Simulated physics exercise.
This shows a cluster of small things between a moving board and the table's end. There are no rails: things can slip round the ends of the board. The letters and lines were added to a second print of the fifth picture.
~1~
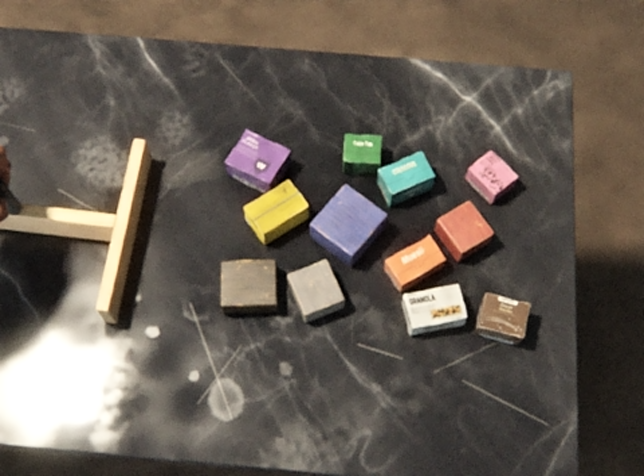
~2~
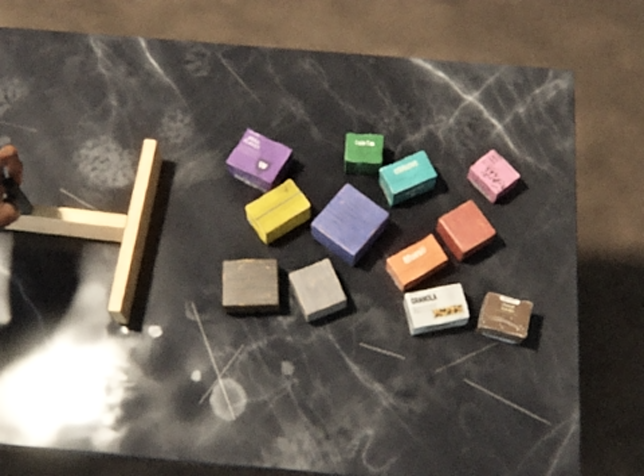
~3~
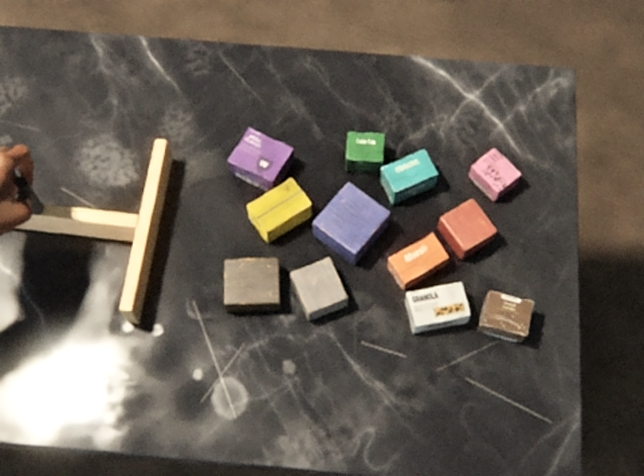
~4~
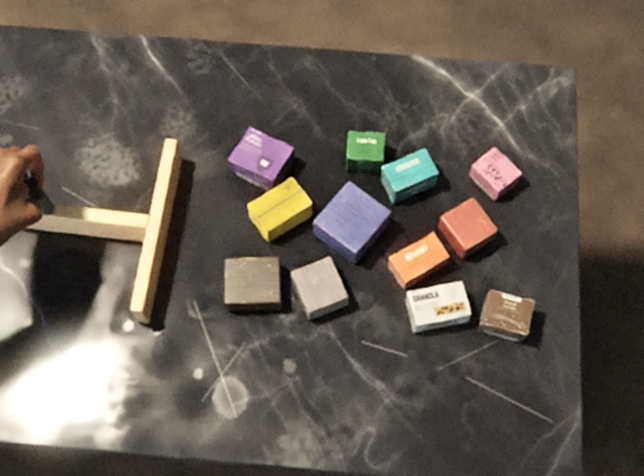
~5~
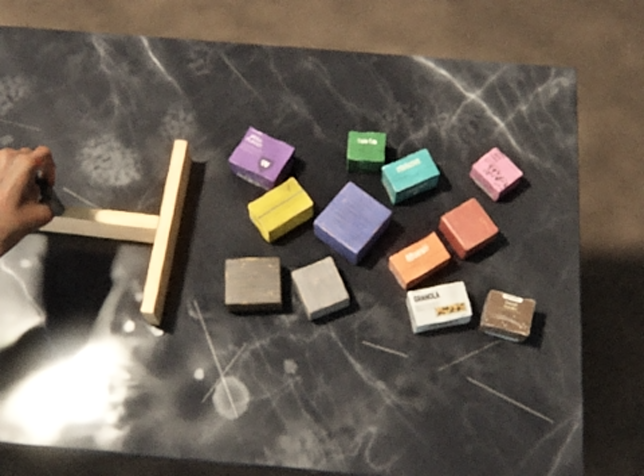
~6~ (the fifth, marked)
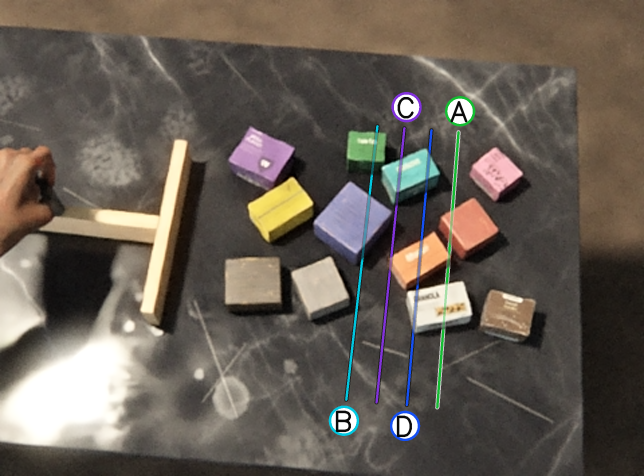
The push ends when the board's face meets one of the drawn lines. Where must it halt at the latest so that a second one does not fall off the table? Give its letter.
A is the last line within the limit.
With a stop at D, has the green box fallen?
No.
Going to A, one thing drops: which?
It is the brown box.
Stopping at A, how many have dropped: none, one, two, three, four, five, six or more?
By then, one.
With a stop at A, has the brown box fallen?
By then, yes.
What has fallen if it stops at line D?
The brown box.
On the marked copy, A at (449, 262); B at (363, 255); C at (391, 257); D at (420, 259).
Taking A. A third of the way, board (266, 231); purple packet (312, 151); black block (294, 291).
Two thirds of the way, board (369, 239); brown box (548, 327); white packet (495, 323).
When it is over, board (448, 246); brown box over the edge; white packet (575, 344); one fallen.
As for the rest, B is within the limit but short; C is within the limit but short; D is within the limit but short.
